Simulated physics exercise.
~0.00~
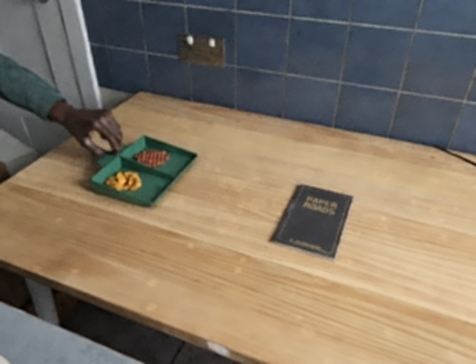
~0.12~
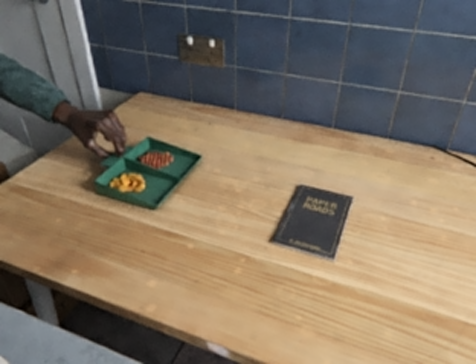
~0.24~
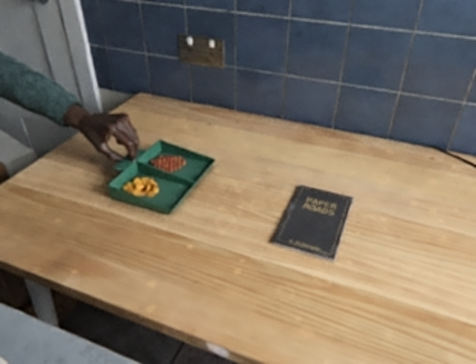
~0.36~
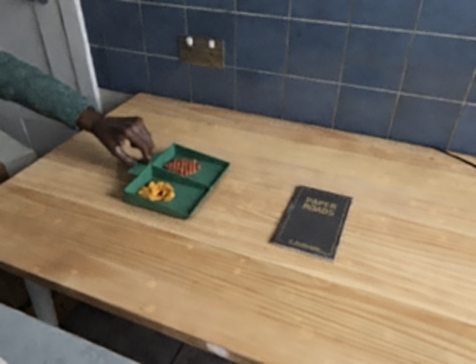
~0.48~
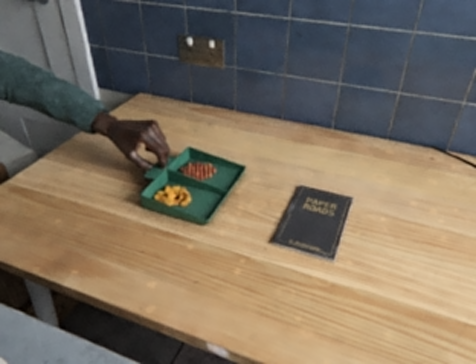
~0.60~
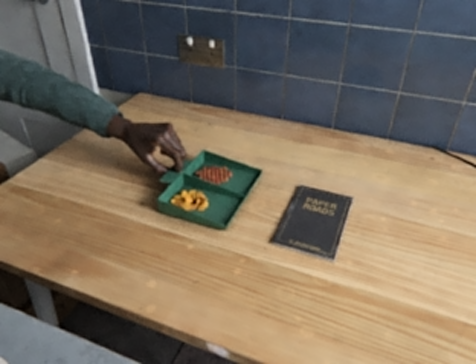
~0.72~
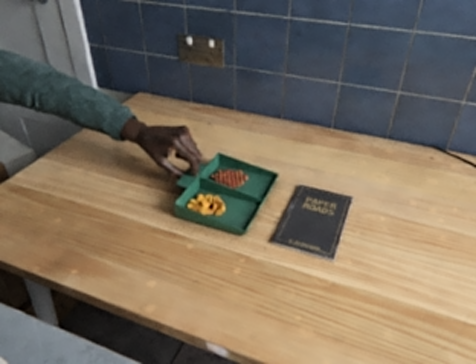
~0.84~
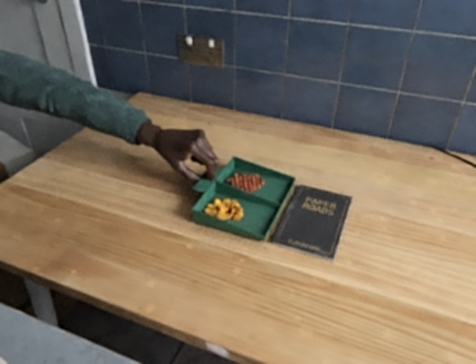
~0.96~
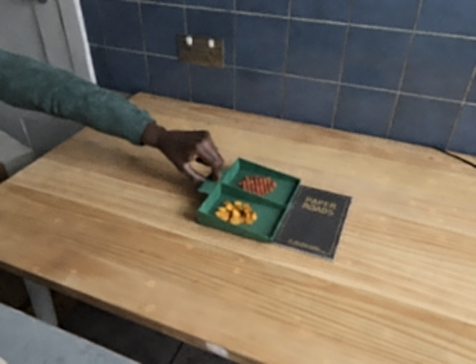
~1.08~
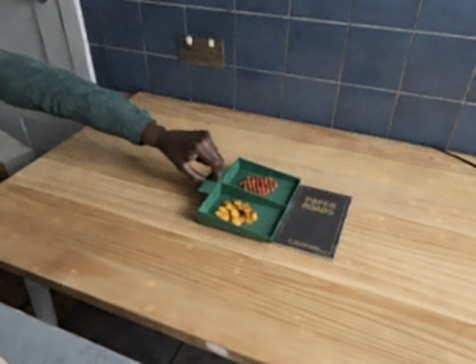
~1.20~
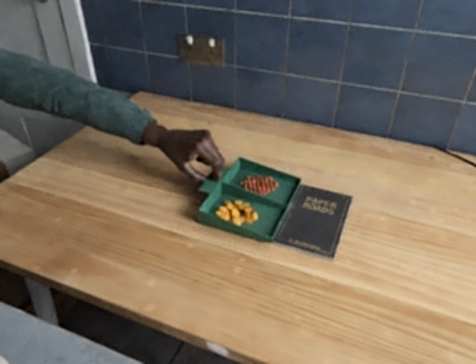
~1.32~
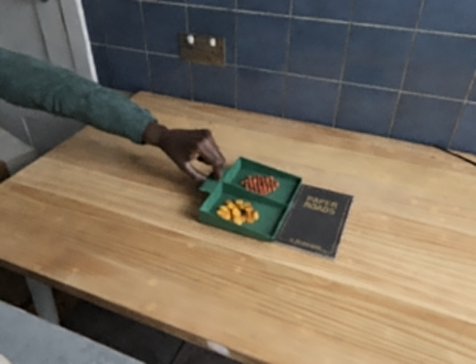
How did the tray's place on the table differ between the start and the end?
At the start the tray was over on the left side of the table with a wide gap between it and the dark book. By the end it was farther right and a little nearer the viewer, resting against the book.
A hand in a green sleeve slid a green two-part tray, holding small orange pieces and small reddish ones, rightward across a wooden table until it met a thin dark book, where it stopped with both batches still inside.
